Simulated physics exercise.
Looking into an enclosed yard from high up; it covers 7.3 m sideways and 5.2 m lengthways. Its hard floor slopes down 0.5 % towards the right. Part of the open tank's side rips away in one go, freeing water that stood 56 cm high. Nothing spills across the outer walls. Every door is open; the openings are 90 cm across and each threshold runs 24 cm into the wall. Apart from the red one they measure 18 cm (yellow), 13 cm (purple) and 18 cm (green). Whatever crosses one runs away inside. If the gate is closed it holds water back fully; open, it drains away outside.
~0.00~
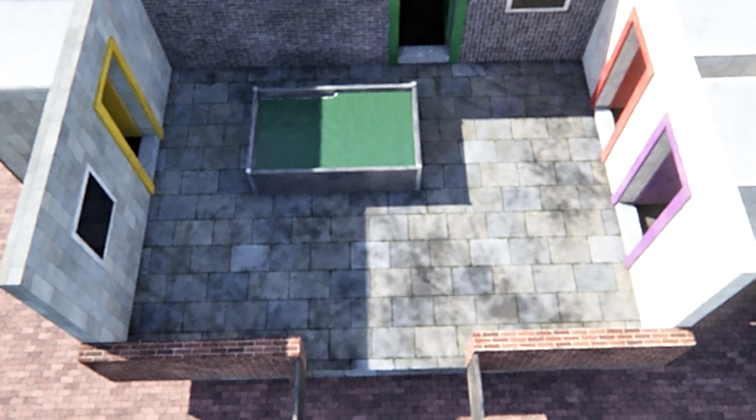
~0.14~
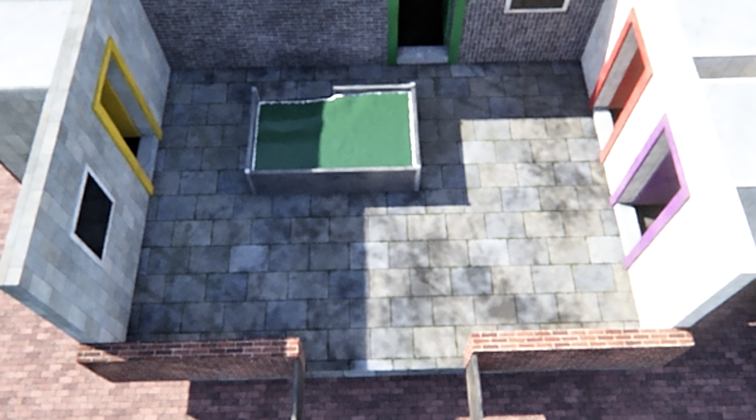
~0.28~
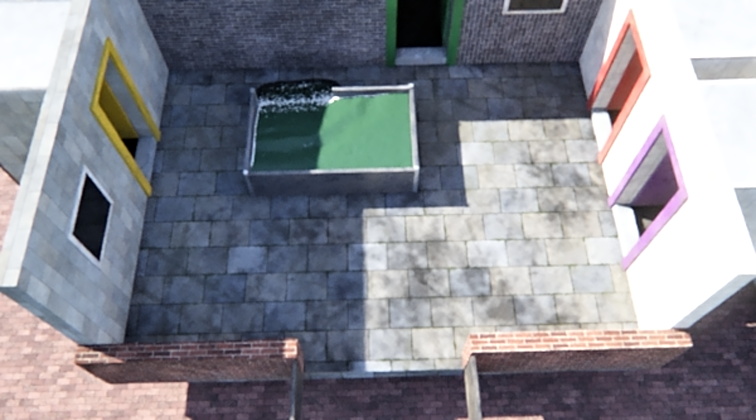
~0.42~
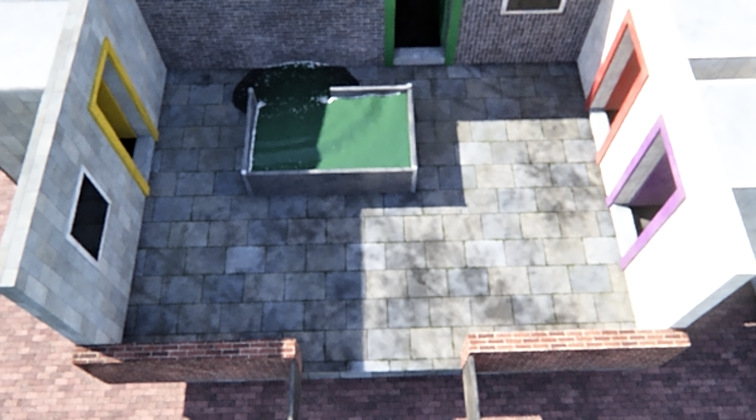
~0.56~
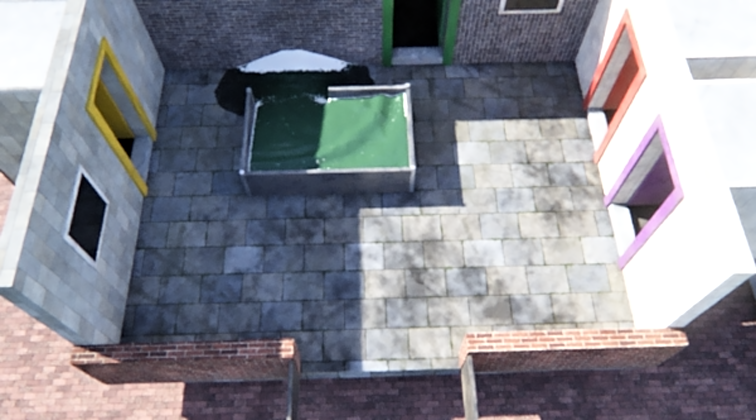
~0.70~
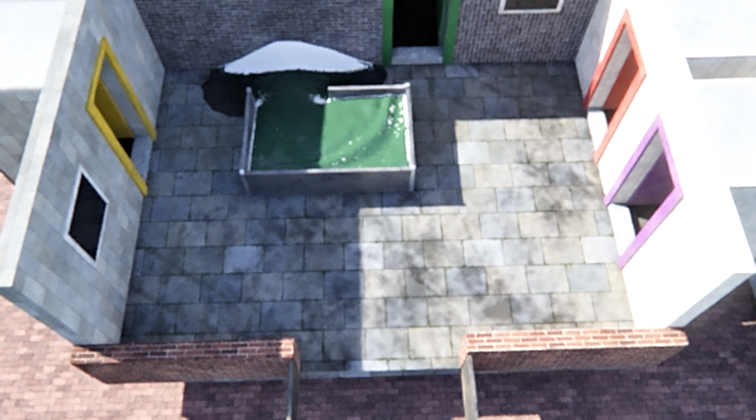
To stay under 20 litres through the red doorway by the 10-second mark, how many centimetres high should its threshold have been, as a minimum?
At least 9 cm or so.
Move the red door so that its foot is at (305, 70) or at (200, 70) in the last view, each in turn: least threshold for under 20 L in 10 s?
Roughly 36 and 20 cm.
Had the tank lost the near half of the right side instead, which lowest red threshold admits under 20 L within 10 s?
Then roughly 15 cm.
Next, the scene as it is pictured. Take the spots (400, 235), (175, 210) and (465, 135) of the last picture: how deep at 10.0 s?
Roughly 2, 3 and 2 cm, in turn.
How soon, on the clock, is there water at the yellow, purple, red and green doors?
Arrival: Yellow 1.8 s, purple 3.6 s, red 2.8 s, green 1.0 s.
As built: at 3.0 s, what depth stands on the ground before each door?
In cm: Yellow 11, purple 0, red 13, green 6.
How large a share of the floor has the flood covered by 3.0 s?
About 40 per cent.
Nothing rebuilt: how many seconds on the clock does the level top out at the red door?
At about 3.2 s.
After 1.4 s water covers 10 % of the floor, deepest (43 cm) near (287, 73); it has not reached the red door.
After 3.0 s water covers 40 % of the floor, deepest (29 cm) near (175, 76); 13 cm at the red door, 0 litres in over its 10 cm threshold.
After 10.0 s water covers 95 % of the floor, deepest (12 cm) near (613, 251); 6 cm at the red door, 13 litres in over its 10 cm threshold.
At the red door as built, the water arrived by 2.8 s and peaked near 14 cm at 3.2 s.
With a threshold of 7.5 cm, 36 litres would have come in within the 10 s; with 10.5 cm, 10 litres. So under 20 litres takes about 9 cm.
